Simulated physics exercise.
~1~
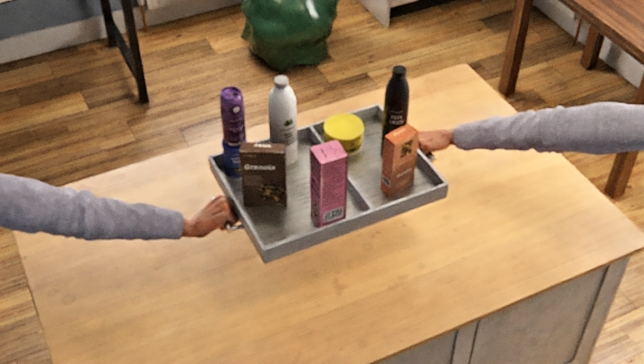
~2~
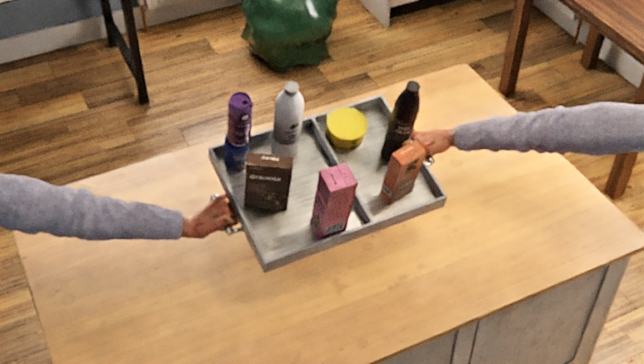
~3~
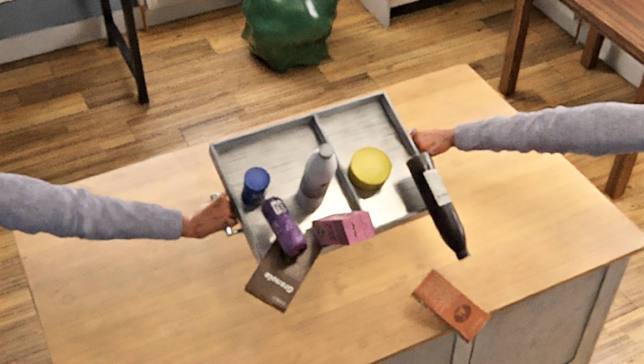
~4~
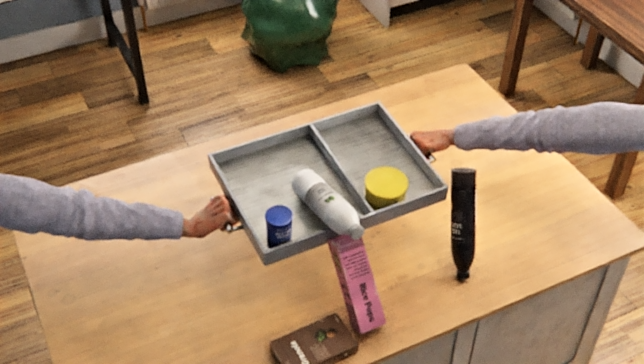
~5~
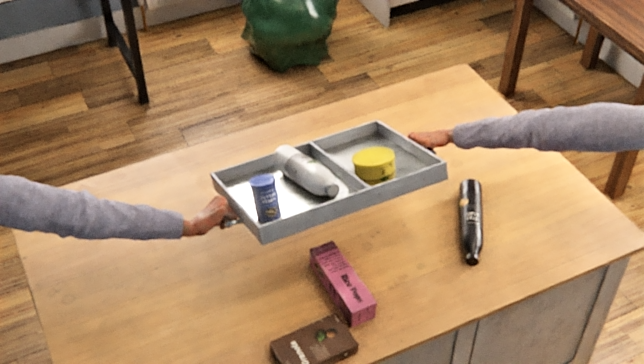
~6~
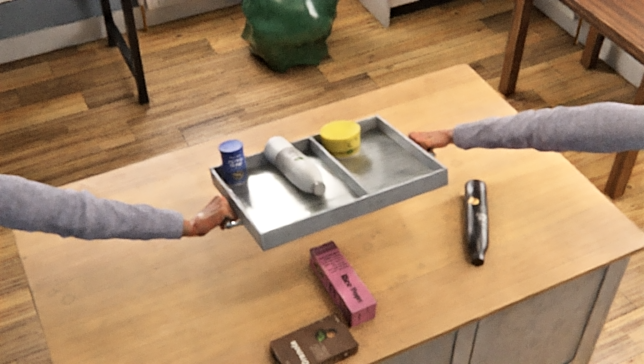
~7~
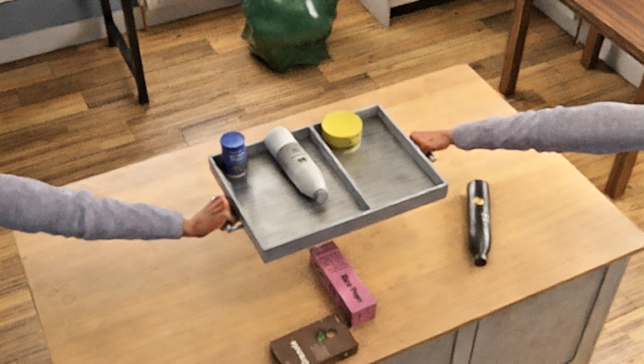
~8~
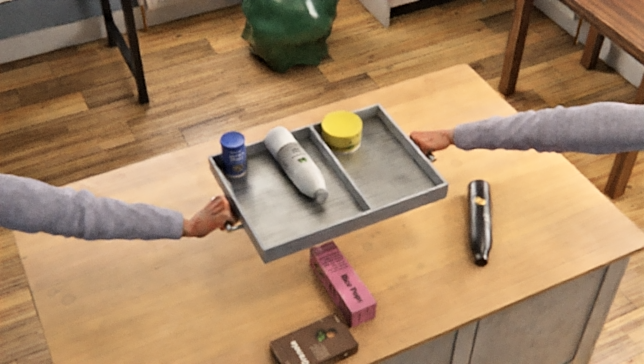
Above a wooden table, two hands tip a tray back and forth, spilling five items.
